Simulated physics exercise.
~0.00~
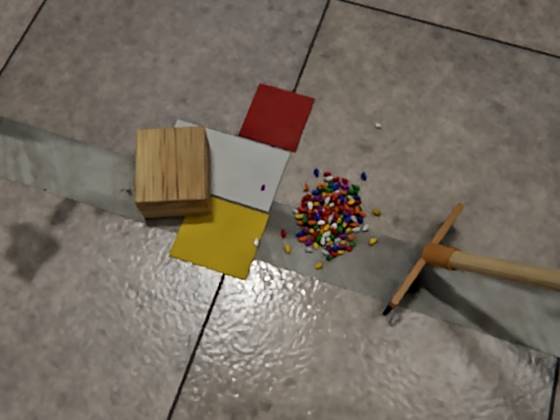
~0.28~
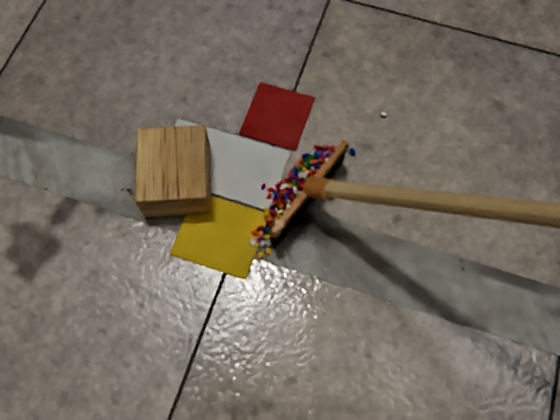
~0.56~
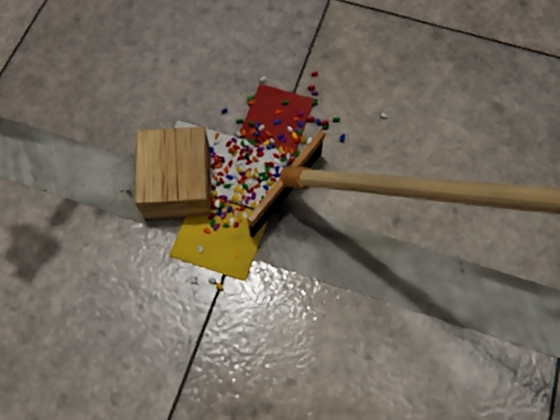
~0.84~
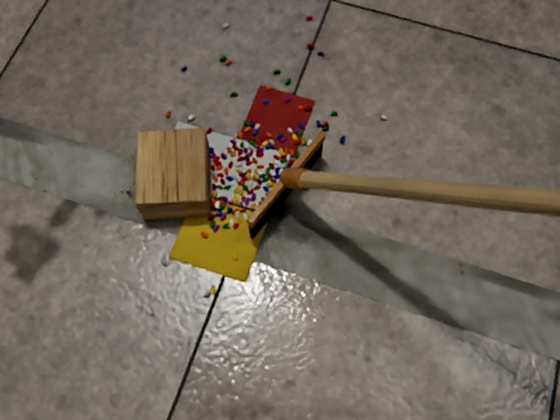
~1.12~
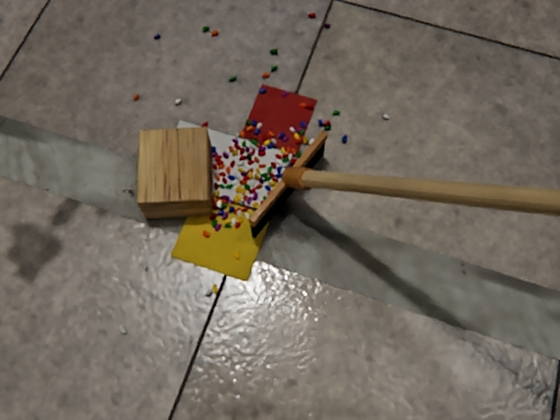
Colourful jelly beans being pushed left by a wooden squeegee against a fixed block, scattering mostly over a white mat and beyond.
